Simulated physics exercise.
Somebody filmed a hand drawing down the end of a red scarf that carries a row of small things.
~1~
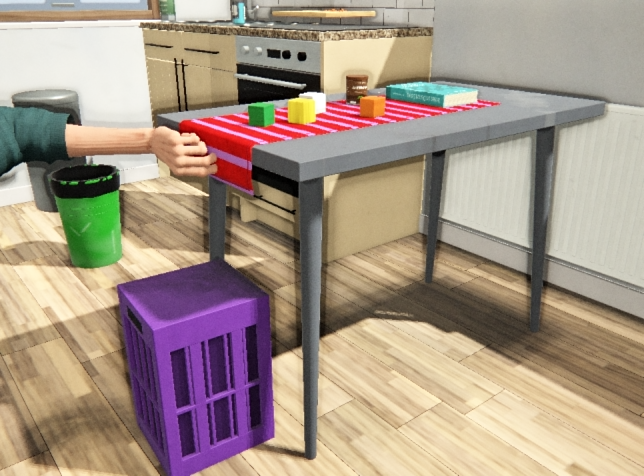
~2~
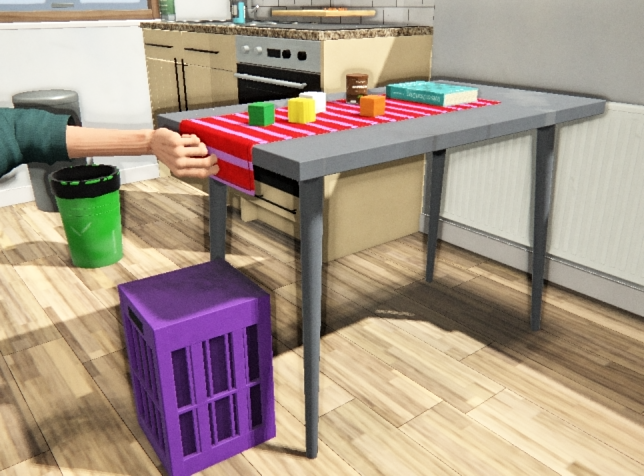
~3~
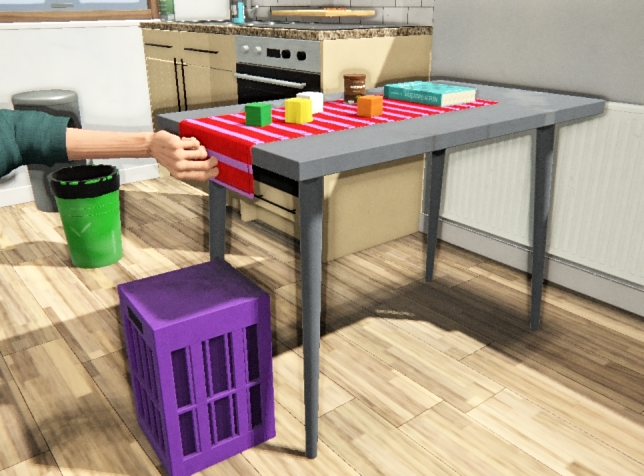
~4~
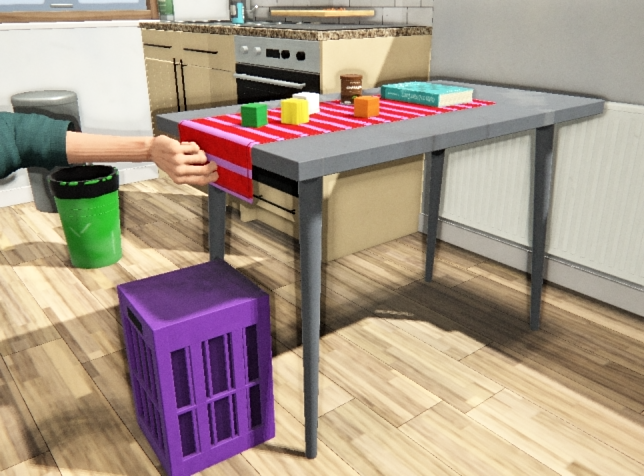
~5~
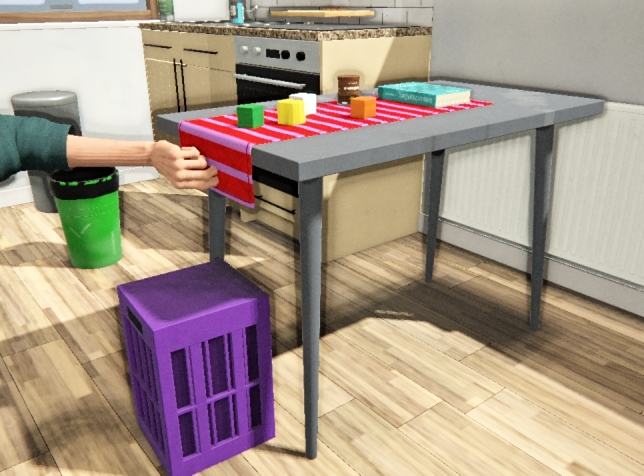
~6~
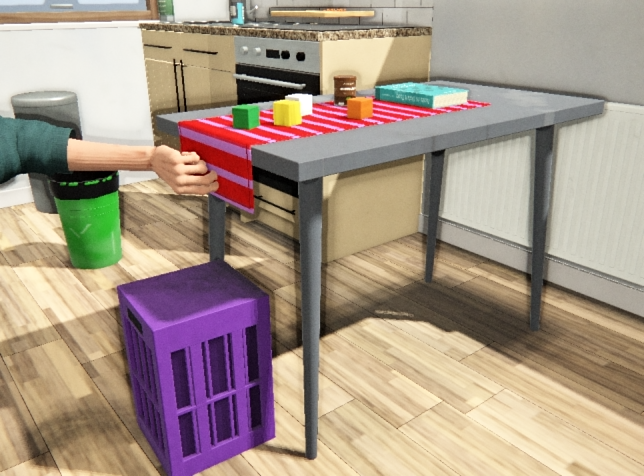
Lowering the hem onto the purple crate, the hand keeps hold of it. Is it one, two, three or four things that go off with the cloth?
Two go off with it.
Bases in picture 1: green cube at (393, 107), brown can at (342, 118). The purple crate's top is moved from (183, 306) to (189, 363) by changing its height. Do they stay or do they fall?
Final state: The green cube is still in place, the brown can is no longer up.
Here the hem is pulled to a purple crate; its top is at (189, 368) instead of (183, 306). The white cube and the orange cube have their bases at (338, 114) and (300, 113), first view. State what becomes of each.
White cube is gone, orange cube is gone.
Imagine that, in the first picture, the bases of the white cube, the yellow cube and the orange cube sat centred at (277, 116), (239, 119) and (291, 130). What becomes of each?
The white cube ends up off the top, the yellow cube ends up off the top, the orange cube ends up off the top.
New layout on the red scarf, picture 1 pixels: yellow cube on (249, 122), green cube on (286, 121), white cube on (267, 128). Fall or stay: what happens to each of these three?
Here's how it goes: The yellow cube leaves the top, the green cube leaves the top and the white cube leaves the top.
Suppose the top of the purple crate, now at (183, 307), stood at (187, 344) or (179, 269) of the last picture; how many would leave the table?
That would be 3 and 1.
Soon after, hem near (217, 233); all still up.
Then, hem on the crate; green cube and yellow cube gone.
At rest, hem on the crate; green cube and yellow cube gone. It carries off two.
